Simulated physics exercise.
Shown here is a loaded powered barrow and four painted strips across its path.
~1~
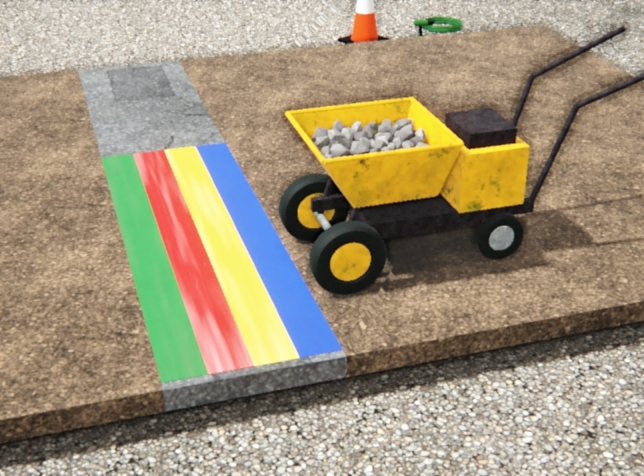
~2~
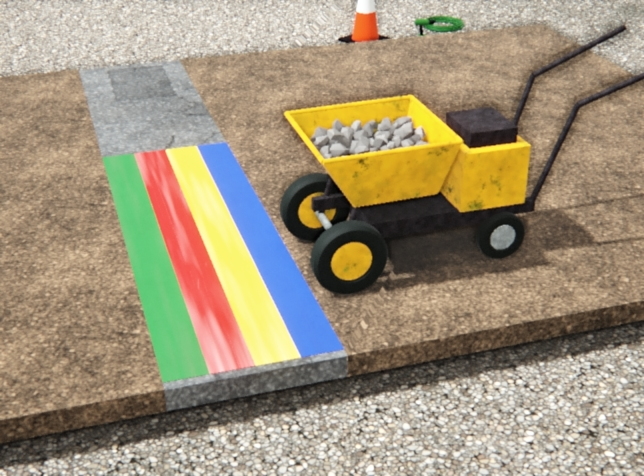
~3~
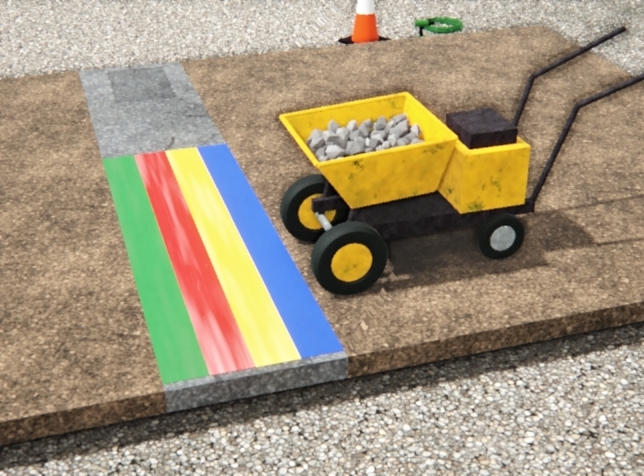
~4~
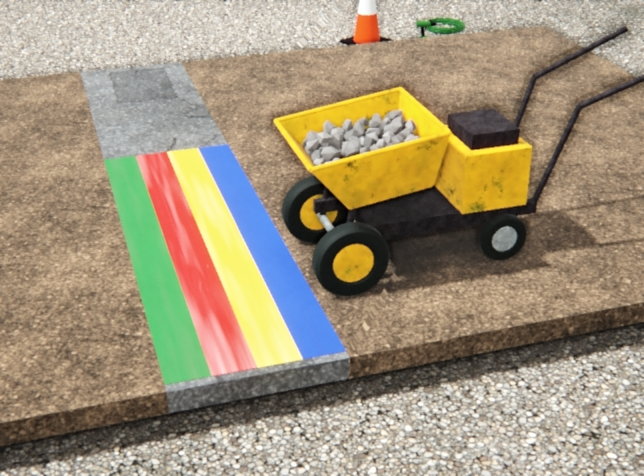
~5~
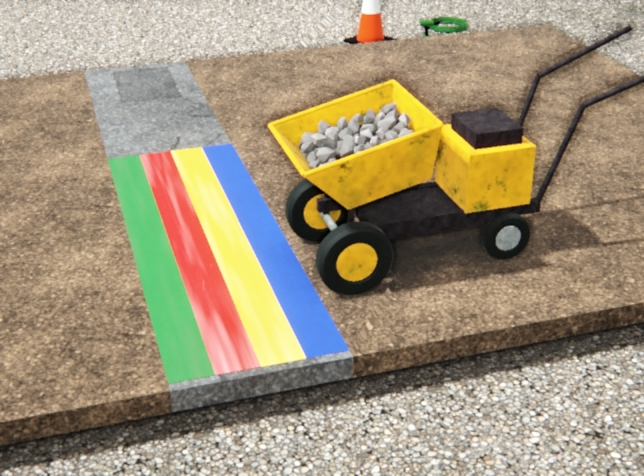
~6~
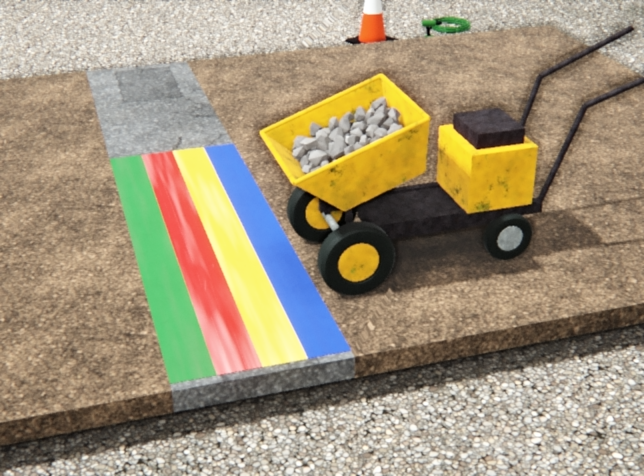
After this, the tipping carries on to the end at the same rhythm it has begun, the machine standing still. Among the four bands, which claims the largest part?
The red one claims the largest part.
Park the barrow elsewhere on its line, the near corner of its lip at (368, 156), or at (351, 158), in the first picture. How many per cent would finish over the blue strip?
Try 1: 10 %. Try 2: 0 %.
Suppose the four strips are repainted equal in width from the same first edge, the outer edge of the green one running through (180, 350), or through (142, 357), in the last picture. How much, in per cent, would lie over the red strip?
Roughly 30 per cent, then roughly 40 per cent.
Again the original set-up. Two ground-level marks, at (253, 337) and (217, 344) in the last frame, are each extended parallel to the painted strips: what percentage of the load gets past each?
Roughly 80 per cent, then roughly 50 per cent.
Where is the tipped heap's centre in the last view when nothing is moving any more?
Near (191, 282), more or less.
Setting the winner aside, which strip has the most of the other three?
The next spot goes to green.
Soon, skip tipped steeply; all in the skip.
A while on, skip tipped right over; most in the skip; about a quarter over the red strip; a stray few over the green strip; a stray few falling.
Towards the end, skip tipped right over; about a quarter in the skip; a stray few over the yellow strip; about a third over the red strip; about a quarter over the green strip; a small part off the paint.
Finally, skip tipped right over; a small part in the skip; none over the blue strip; a small part over the yellow strip; about a third over the red strip; about a quarter over the green strip; a small part off the paint.
